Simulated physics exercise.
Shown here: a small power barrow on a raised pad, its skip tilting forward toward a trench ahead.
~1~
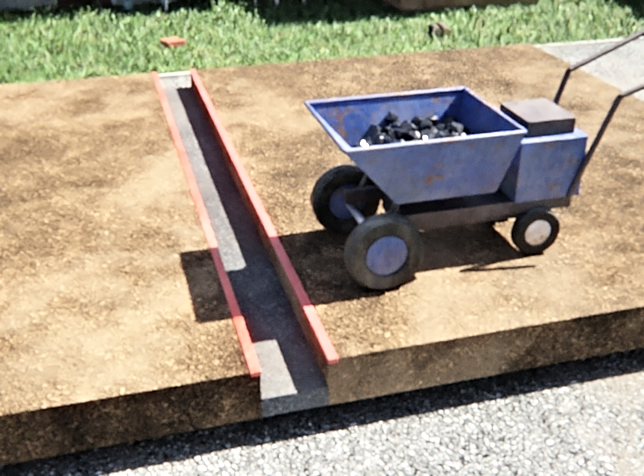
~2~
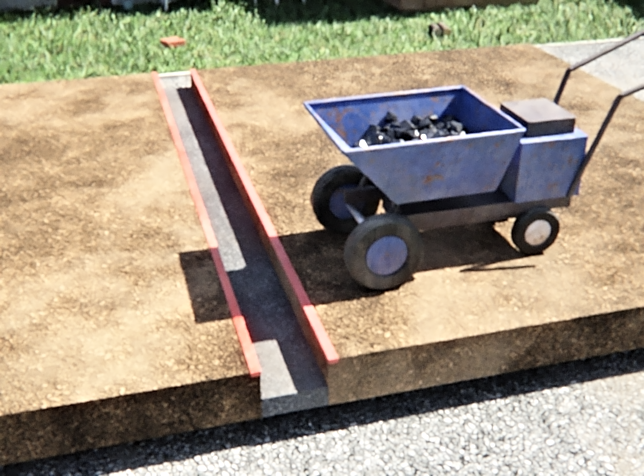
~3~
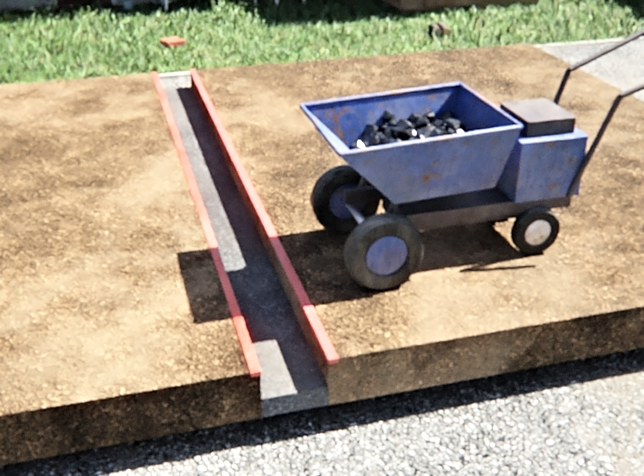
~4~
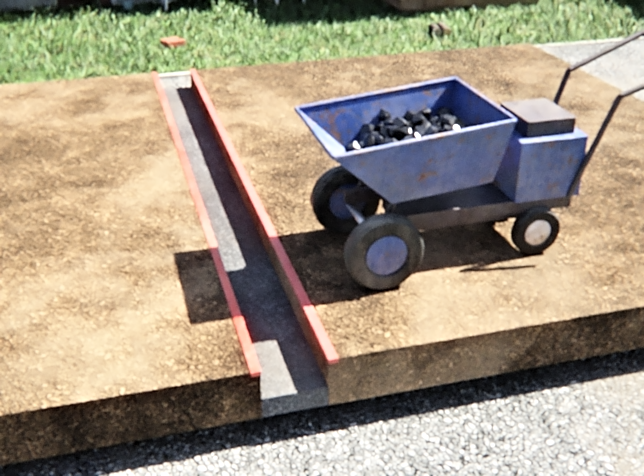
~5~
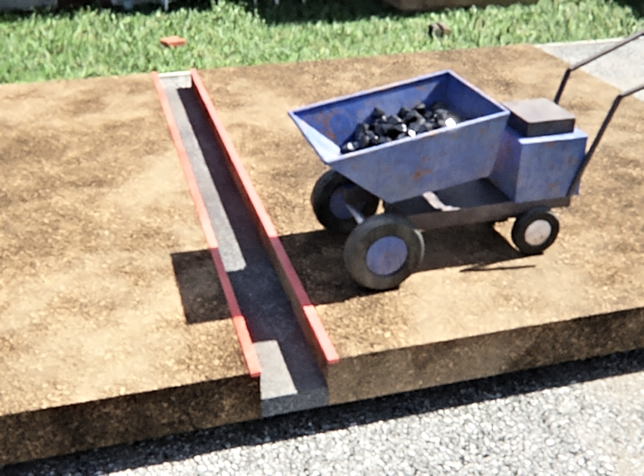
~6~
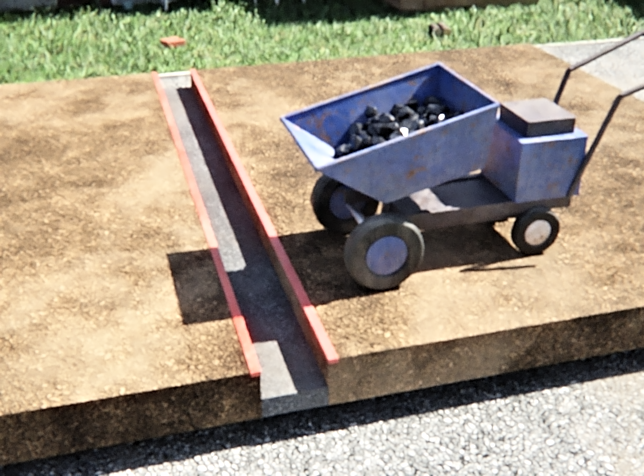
A blue skip loaded with black coal tilts slightly forward on a small barrow beside a trench.
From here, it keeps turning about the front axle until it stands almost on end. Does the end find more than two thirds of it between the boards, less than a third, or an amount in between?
It will put a third to two thirds into the trench.
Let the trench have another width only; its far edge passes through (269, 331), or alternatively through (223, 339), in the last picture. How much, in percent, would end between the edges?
Well, it'd be something like 0 per cent the first time and 80 per cent the second.
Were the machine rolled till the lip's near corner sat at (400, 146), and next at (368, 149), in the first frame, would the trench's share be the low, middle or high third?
So the first position comes out as above two thirds, the second as over two thirds.
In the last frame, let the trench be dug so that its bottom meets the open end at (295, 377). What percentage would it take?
The share would be close to 30 percent.
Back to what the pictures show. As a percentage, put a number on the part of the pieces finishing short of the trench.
About 0 %.
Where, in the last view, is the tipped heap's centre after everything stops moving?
Around (234, 274).
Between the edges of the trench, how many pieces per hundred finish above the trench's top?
I'd put it near 15 per cent.
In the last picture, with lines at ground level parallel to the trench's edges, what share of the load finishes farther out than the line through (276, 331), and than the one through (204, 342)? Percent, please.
Estimate: 70 %, then 20 %.
Soon after the last picture, skip tipped steeply; all in the skip.
A little later, skip tipped right over; most in the skip; a small part in or heaped over the trench; a small part beyond it.
Later still, skip tipped right over; a small part in the skip; about half in or heaped over the trench; about half beyond it.
At rest, skip tipped right over; a small part in the skip; about half in or heaped over the trench; about a third beyond it.
